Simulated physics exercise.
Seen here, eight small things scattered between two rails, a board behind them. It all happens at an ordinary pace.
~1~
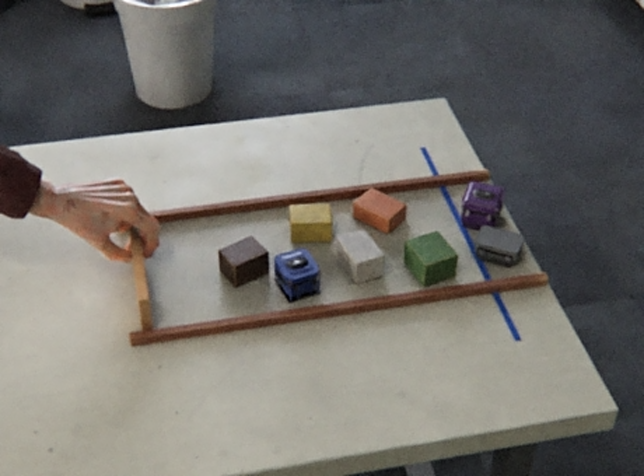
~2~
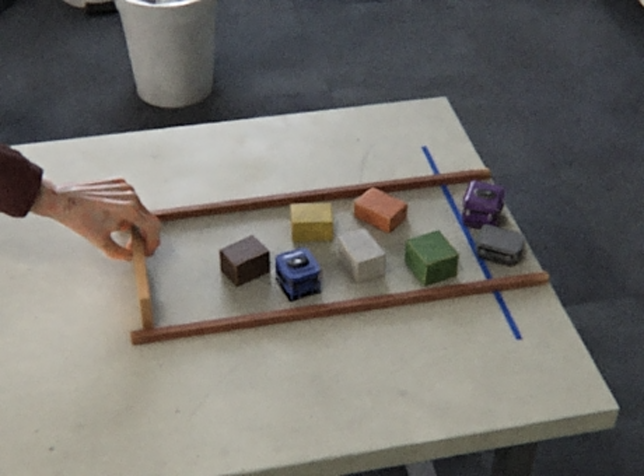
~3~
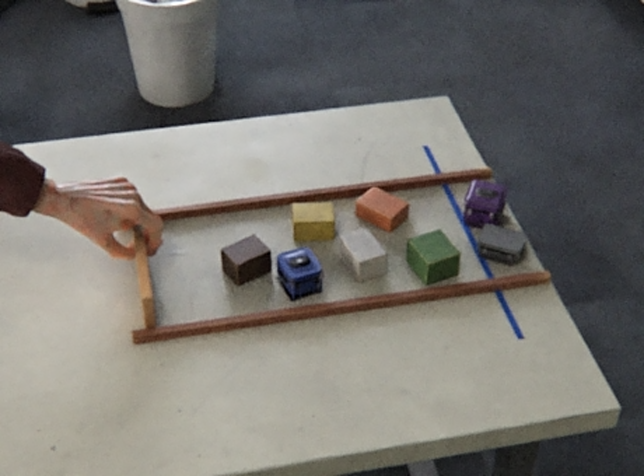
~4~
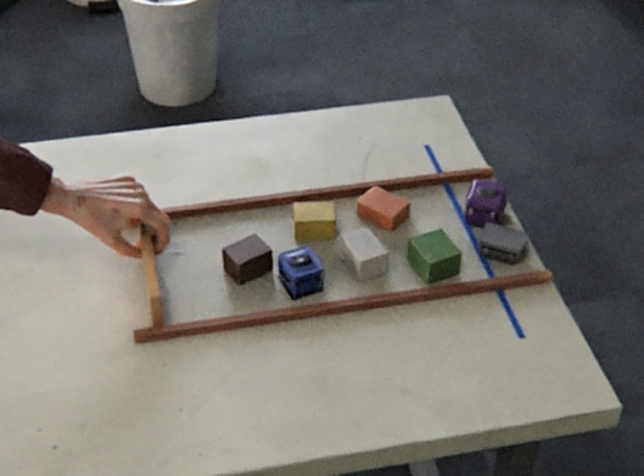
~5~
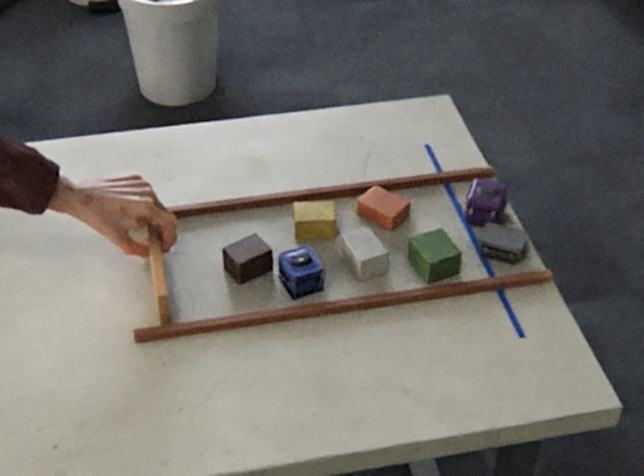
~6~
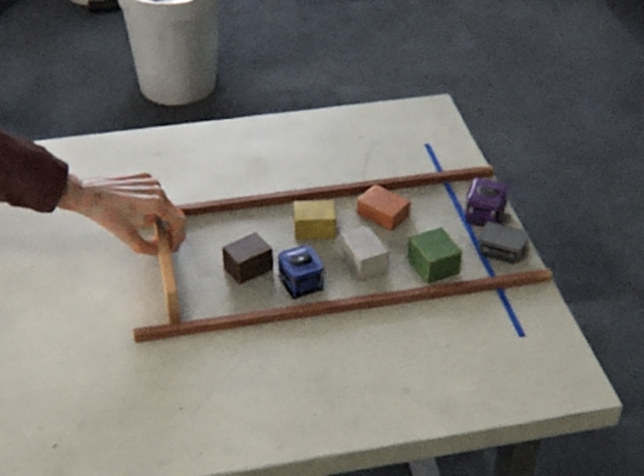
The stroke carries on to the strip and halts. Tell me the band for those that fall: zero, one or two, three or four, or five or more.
Here the number that fall off is three or four.
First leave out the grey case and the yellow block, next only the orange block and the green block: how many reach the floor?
1 in the first case, 2 in the second.
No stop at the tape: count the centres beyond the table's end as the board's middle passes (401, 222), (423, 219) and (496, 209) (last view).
It would be 1, 1 and 5.
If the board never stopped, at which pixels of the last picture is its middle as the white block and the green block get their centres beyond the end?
Near (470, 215) and (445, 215).
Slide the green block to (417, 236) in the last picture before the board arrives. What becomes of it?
It drops off.
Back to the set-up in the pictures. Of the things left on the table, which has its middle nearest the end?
That is the white block.
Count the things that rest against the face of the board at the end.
In contact: 3.
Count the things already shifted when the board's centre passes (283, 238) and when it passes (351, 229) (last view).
By then 2, and 6.
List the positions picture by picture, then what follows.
The first frame shows purple case (482, 206); grey case (499, 247); green block (431, 259); board (138, 261); tape (466, 234).
The second frame shows grey case (500, 246); orange block (381, 210).
The third frame shows green block (433, 257); white block (363, 255).
The fourth frame shows purple case (486, 204); blue case (301, 272).
The fifth frame shows grey case (503, 244); board (155, 256).
The sixth frame shows purple case (486, 203); grey case (503, 244); green block (434, 255); board (165, 254); tape (470, 230).
Soon after, none off yet; purple case at rest near (486, 203); grey case at rest near (503, 244); green block at rest near (434, 255).
After that, none off yet; purple case at rest near (486, 203); grey case at rest near (503, 244); green block displaced a little near (450, 256).
And then, one off so far; purple case displaced about its own width near (509, 200); grey case on its way down near (552, 302); green block displaced well along near (527, 251).
In the end, the number that fall off is three or four; gone, orange block, green block, grey case and purple case.
